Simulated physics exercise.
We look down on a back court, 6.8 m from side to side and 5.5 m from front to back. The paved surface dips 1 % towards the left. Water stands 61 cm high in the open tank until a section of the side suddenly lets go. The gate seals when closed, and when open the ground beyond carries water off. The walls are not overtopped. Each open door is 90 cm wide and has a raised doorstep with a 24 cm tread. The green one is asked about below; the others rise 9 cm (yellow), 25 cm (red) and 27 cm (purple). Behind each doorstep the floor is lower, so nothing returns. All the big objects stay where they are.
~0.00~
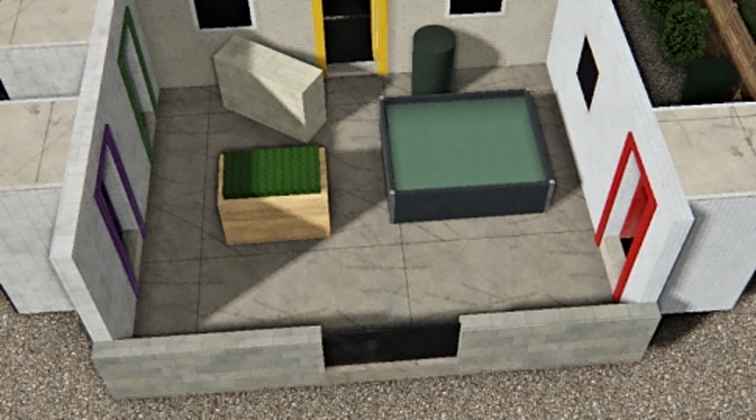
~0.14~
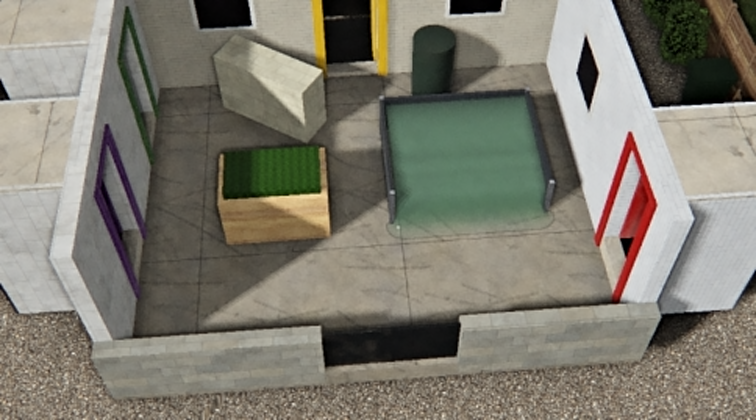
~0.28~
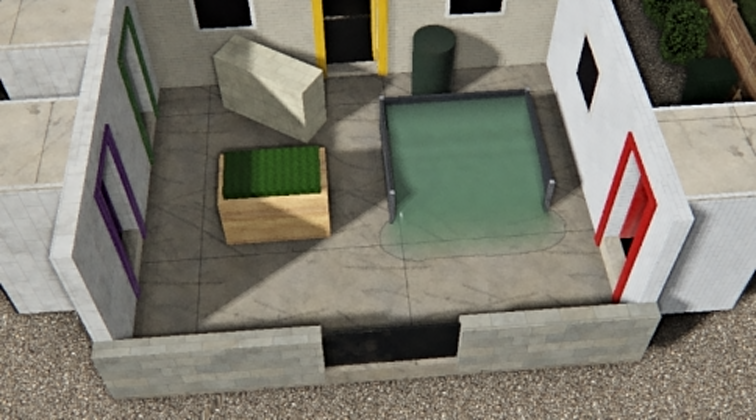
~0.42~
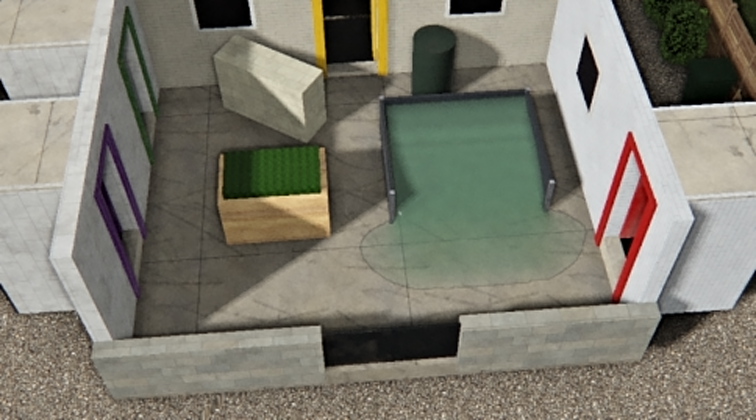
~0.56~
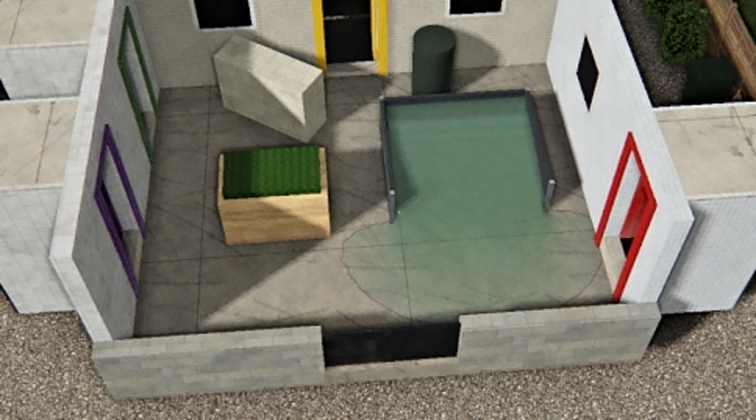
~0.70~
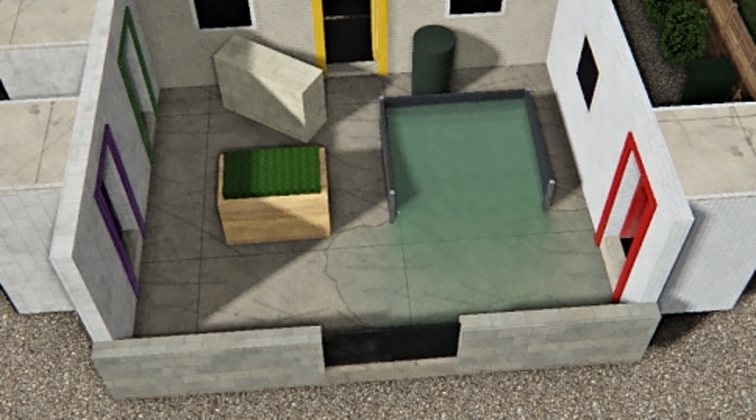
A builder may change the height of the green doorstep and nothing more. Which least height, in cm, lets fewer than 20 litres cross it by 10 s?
It would have to be roughly 12 cm high.
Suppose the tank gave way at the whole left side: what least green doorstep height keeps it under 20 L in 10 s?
Some 21 cm.
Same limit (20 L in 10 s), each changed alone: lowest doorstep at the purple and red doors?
About 16 cm at purple and 21 cm at red.
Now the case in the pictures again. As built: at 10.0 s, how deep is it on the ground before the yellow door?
Some 9.0 cm.
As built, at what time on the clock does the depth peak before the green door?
Near 8.0 s.
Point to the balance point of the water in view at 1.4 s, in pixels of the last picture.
Around (468, 231).
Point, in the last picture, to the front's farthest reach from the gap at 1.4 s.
Near (290, 359).
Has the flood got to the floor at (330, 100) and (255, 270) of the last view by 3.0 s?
In turn: Still dry, wet.
After 1.4 s water covers 30 % of the floor, deepest (42 cm) near (484, 333); it has not reached the green door.
After 3.0 s water covers 45 % of the floor, deepest (30 cm) near (130, 372); it has not reached the green door.
After 10.0 s water covers 95 % of the floor, deepest (16 cm) near (160, 92); 14 cm at the green door, 0 litres in over its 18 cm doorstep.
At the green door as built, the water arrived by 4.0 s and peaked near 18 cm at 8.2 s.
With a doorstep of 11 cm, 29 litres would have come in within the 10 s; with 15 cm, 6 litres. So under 20 litres takes about 12 cm.
